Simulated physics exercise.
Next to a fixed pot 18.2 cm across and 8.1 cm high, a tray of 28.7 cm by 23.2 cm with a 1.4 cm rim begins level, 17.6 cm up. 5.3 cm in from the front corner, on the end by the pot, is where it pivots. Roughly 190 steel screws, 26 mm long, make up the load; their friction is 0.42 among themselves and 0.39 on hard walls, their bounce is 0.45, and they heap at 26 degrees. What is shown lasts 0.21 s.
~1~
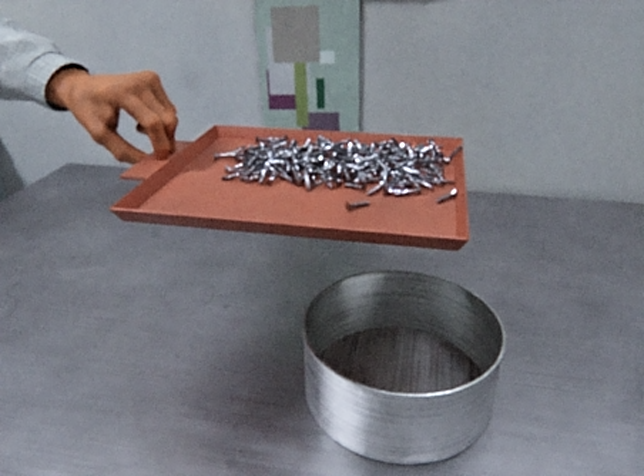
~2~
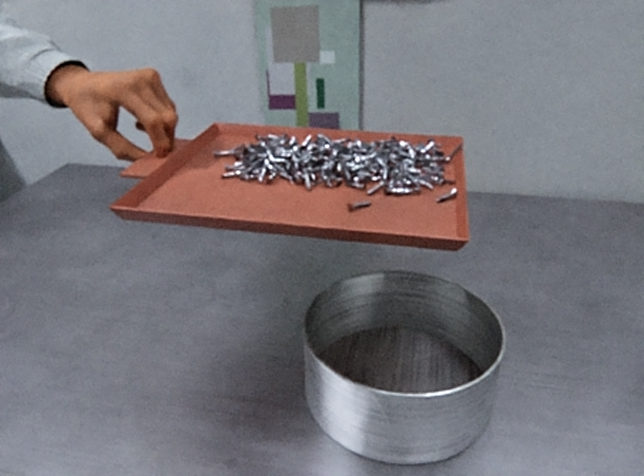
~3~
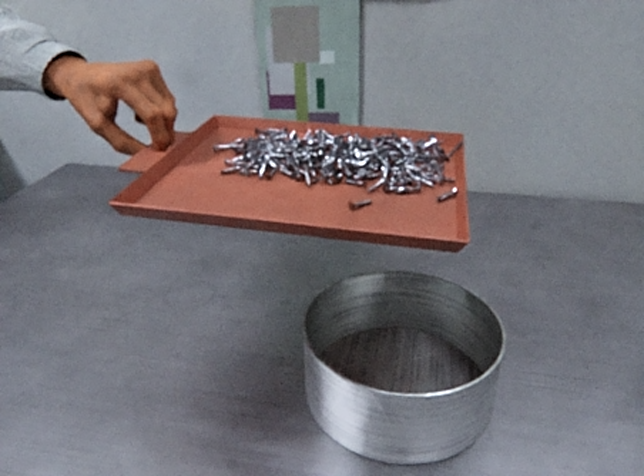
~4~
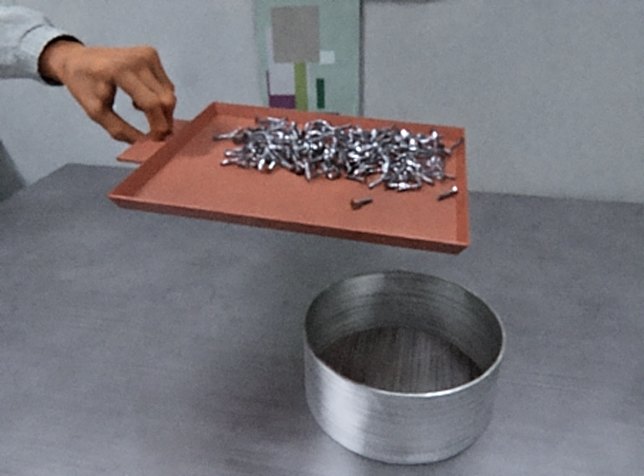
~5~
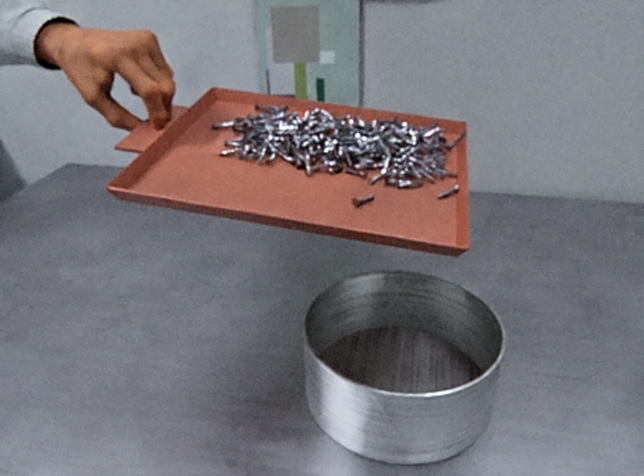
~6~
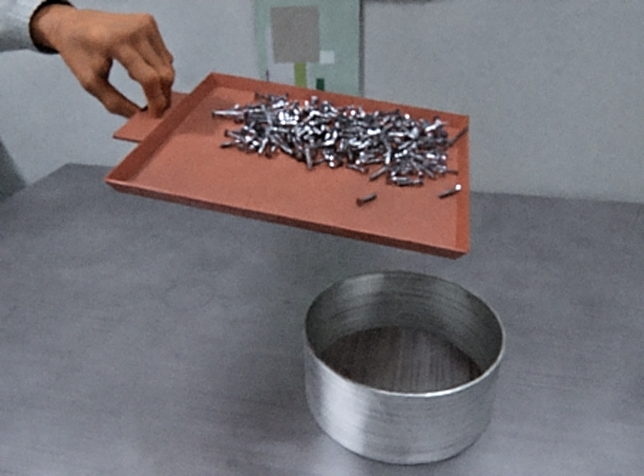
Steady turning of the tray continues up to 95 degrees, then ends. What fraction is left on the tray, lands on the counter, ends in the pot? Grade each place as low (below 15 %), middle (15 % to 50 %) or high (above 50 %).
Left on the tray - low; counter - middle; pot - high.
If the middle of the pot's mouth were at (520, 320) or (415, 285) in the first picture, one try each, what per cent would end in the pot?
Estimates: 40 % and 5 %, in that order.
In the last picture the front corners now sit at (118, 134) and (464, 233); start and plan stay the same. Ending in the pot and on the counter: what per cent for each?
Pot 5; counter 95.
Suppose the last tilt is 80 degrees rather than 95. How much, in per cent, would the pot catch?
In that case some 60 per cent.
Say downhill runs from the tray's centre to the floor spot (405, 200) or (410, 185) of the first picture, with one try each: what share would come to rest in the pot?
Roughly 15 per cent on the first try and 5 per cent on the second.
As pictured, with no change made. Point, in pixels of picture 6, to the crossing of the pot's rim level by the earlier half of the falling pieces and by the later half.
Roughly (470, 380) to begin with, later roughly (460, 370).
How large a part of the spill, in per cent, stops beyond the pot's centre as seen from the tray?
100 %.
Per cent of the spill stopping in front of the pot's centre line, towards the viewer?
About 100 per cent.
Then, 0.52 s after the last picture, tilt 52 degrees; the tray holds 90 %, the pot 0 %.
Then, 0.86 s after the last picture, tilt 78 degrees; the tray holds 5 %, the pot 50 %.
Then, 1.29 s after the last picture, tilt 95 degrees; the tray holds 0 %, the pot 60 %.
In the end, tray 0 %, counter 40 %, pot 60 %.
